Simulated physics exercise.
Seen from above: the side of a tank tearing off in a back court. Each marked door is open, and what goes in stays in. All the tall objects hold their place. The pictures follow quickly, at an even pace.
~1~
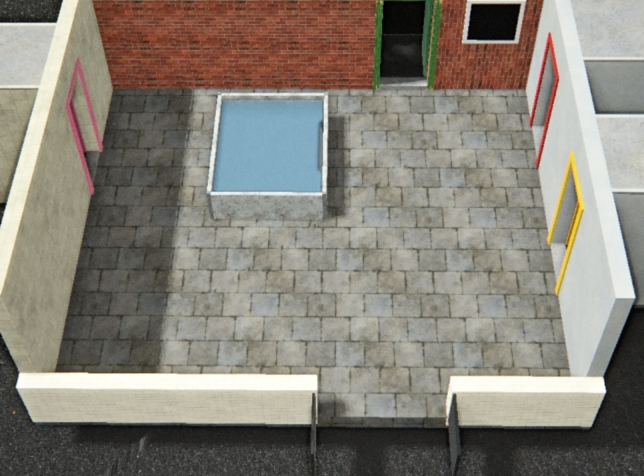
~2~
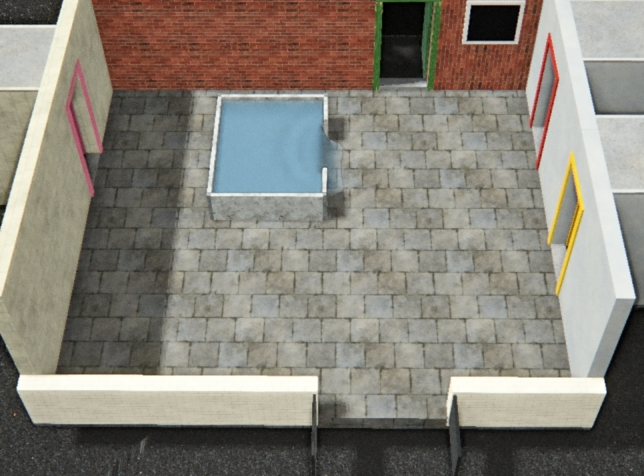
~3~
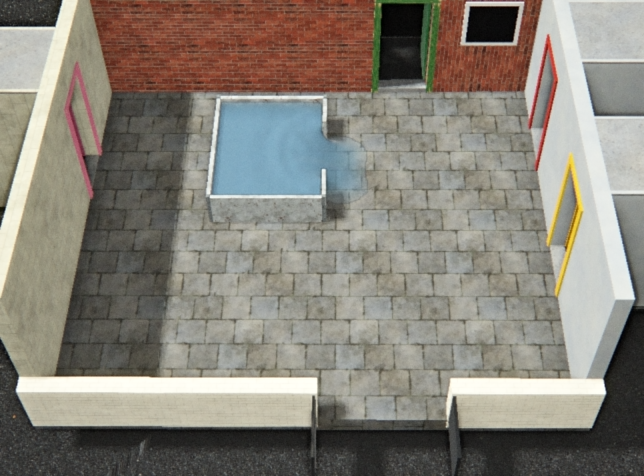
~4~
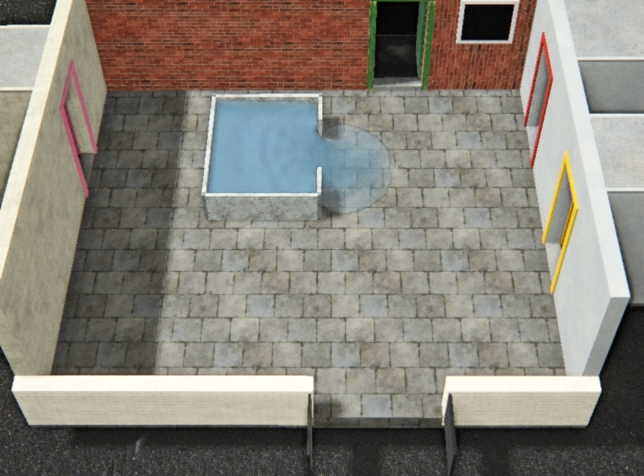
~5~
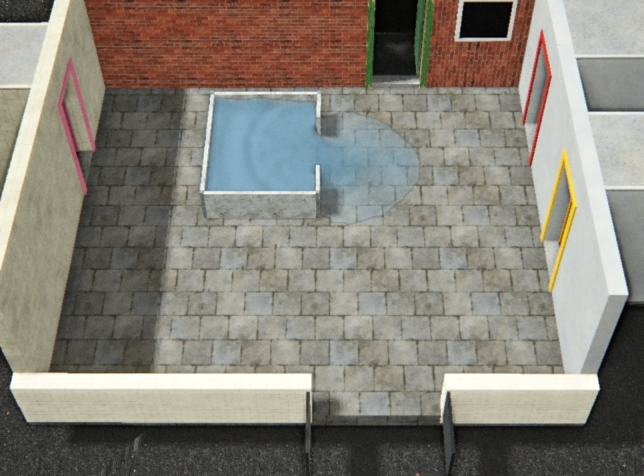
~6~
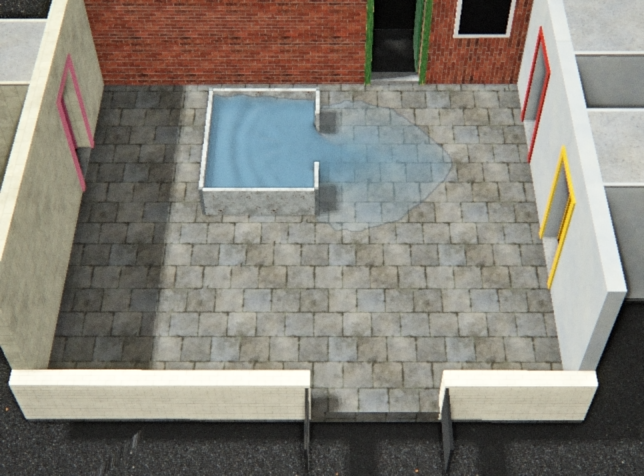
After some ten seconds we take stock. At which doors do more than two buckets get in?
The yellow door lets in a lot; the red door lets in a lot; the green door admits no more than that; the pink door admits no more than that.
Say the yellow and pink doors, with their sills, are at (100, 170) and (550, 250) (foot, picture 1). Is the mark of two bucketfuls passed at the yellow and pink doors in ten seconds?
The yellow door holds; the pink door floods.
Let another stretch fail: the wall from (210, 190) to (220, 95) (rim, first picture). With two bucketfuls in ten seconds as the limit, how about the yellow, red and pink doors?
In short: Yellow takes less, red lets less in, pink floods.
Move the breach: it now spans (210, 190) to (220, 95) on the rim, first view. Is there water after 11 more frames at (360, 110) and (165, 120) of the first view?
In turn: Clear, wet.
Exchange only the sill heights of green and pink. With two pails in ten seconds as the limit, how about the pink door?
Then: Pink holds.
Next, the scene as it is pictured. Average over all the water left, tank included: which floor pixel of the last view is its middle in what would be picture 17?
Near (330, 165).
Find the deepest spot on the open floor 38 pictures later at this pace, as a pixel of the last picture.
At about (561, 376).
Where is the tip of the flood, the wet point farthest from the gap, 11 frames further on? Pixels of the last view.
Around (547, 287).
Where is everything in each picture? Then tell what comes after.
The first frame shows still water in the open tank at (270, 145).
In the second frame, water pours out at (324, 161) and has run to (331, 193).
In the third frame, the front is at (361, 190), out from the gap at (323, 163).
In the fourth frame, the front is at (384, 185), out from the gap at (318, 162).
In the fifth frame, the front is at (416, 160), out from the gap at (317, 158).
In the sixth frame, water pours out at (316, 155) and has run to (446, 166).
A moment on, water covers 20 % of the floor; the yellow door not reached, the red door wet at the sill, nothing in, the green door wet at the sill, nothing in, the pink door not reached.
Next, water covers 30 % of the floor; the yellow door under two buckets in, the red door over two buckets in, the green door wet at the sill, nothing in, the pink door not reached.
Then, water covers 35 % of the floor; the yellow door over two buckets in, the red door far over two buckets in, the green door wet at the sill, nothing in, the pink door not reached.
Later, water covers 45 % of the floor; the yellow door over two buckets in, the red door far over two buckets in, the green door wet at the sill, nothing in, the pink door not reached.
In the end, water covers 65 % of the floor; the yellow door over two buckets in, the red door far over two buckets in, the green door wet at the sill, nothing in, the pink door not reached.
